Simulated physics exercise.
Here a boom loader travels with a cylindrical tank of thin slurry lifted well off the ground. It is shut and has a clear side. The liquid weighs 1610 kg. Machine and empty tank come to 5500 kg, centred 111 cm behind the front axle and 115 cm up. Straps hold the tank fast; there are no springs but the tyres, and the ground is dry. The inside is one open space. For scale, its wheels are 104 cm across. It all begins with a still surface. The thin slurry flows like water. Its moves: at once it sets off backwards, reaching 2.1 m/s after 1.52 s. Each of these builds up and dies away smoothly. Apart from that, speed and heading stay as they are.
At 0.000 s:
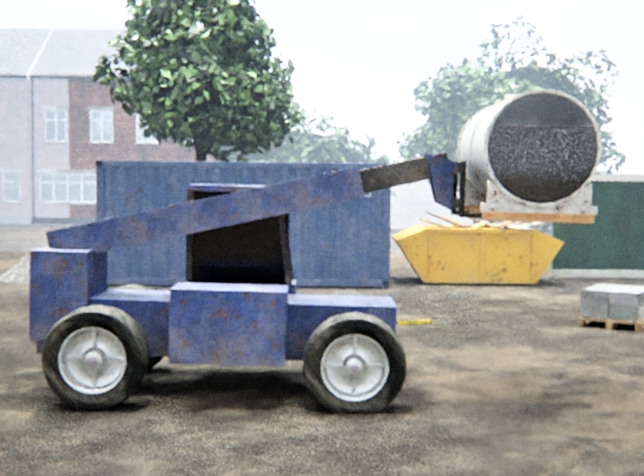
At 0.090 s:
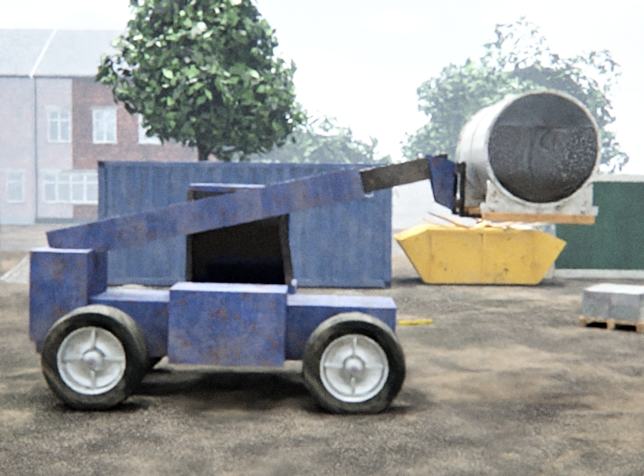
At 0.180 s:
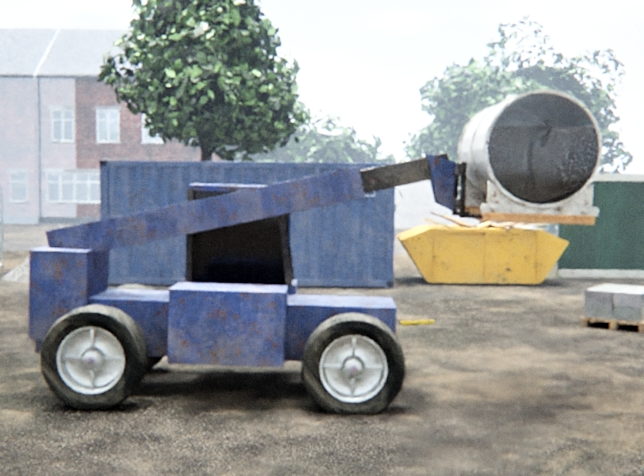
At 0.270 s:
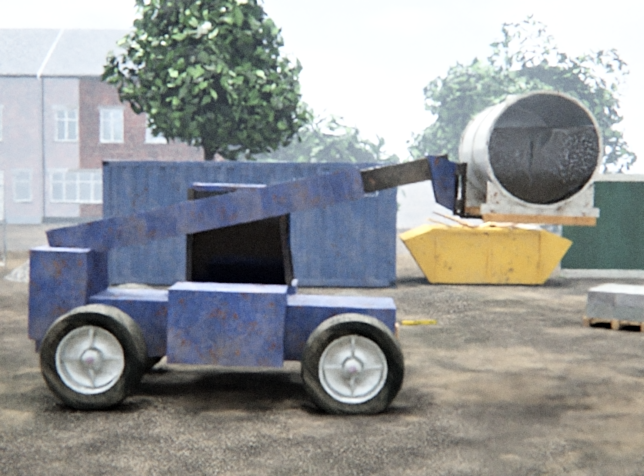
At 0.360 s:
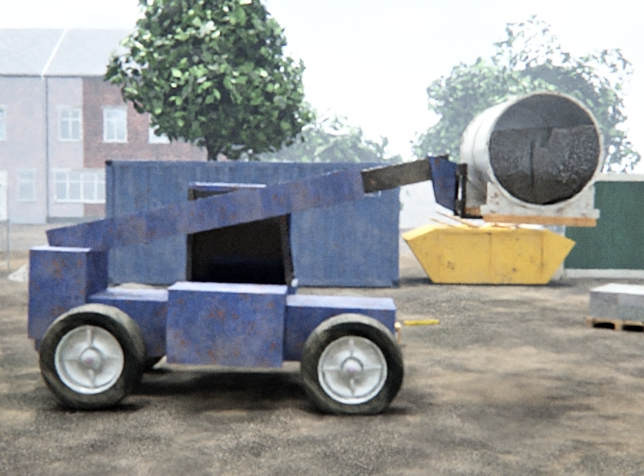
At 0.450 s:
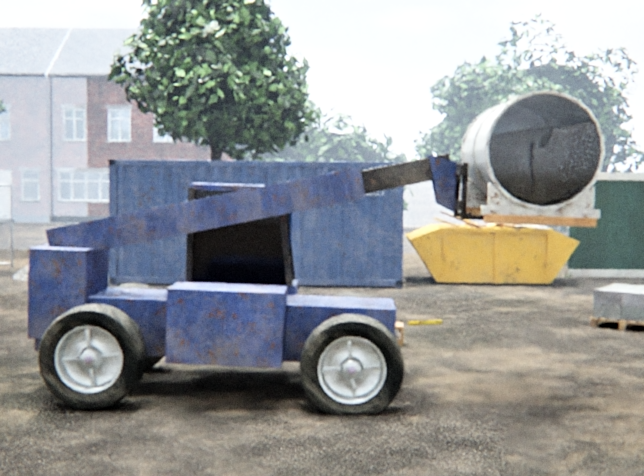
To begin with, a blue boom loader stands on bare ground, its raised arm holding a pale cylindrical tank with dark slurry behind a clear side. The loader then creeps very slightly backwards to the left against the container and yellow skip, while the slurry surface shifts a little, lowering towards the left.
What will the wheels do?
The boom loader stays planted.
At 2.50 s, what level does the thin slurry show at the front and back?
About 78 cm in front and 72 cm behind.
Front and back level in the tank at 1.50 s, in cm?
About 74 cm in front and 82 cm behind.
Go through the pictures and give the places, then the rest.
It reaches (583, 128) at the front; it reaches (503, 127) at the back; it rides level; the front is on the right; a wheel hub at (91, 362), in the first frame.
It reaches (584, 128) at the front; it reaches (503, 127) at the back; it rides level, in the second frame.
It reaches (584, 129) at the front; it reaches (504, 128) at the back; it rides level, in the third frame.
It reaches (585, 128) at the front; it reaches (504, 129) at the back; it rides level, in the fourth frame.
It reaches (586, 127) at the front; it reaches (504, 132) at the back; it rides level, in the fifth frame.
It reaches (587, 124) at the front; it reaches (505, 134) at the back; it rides level; a wheel hub at (87, 361), in the sixth frame.
After 0.75 s the lean is 1° nose down, wheels down; the liquid stands 62 cm at the back and 90 cm at the front.
After 1.50 s the lean is 0°, wheels down; the liquid stands 81 cm at the back and 74 cm at the front.
After 2.50 s the lean is 0°, wheels down; the liquid stands 72 cm at the back and 77 cm at the front.
After 4.51 s no wheel has left the ground; at worst the lighter axle bore 0 per cent of the weight.
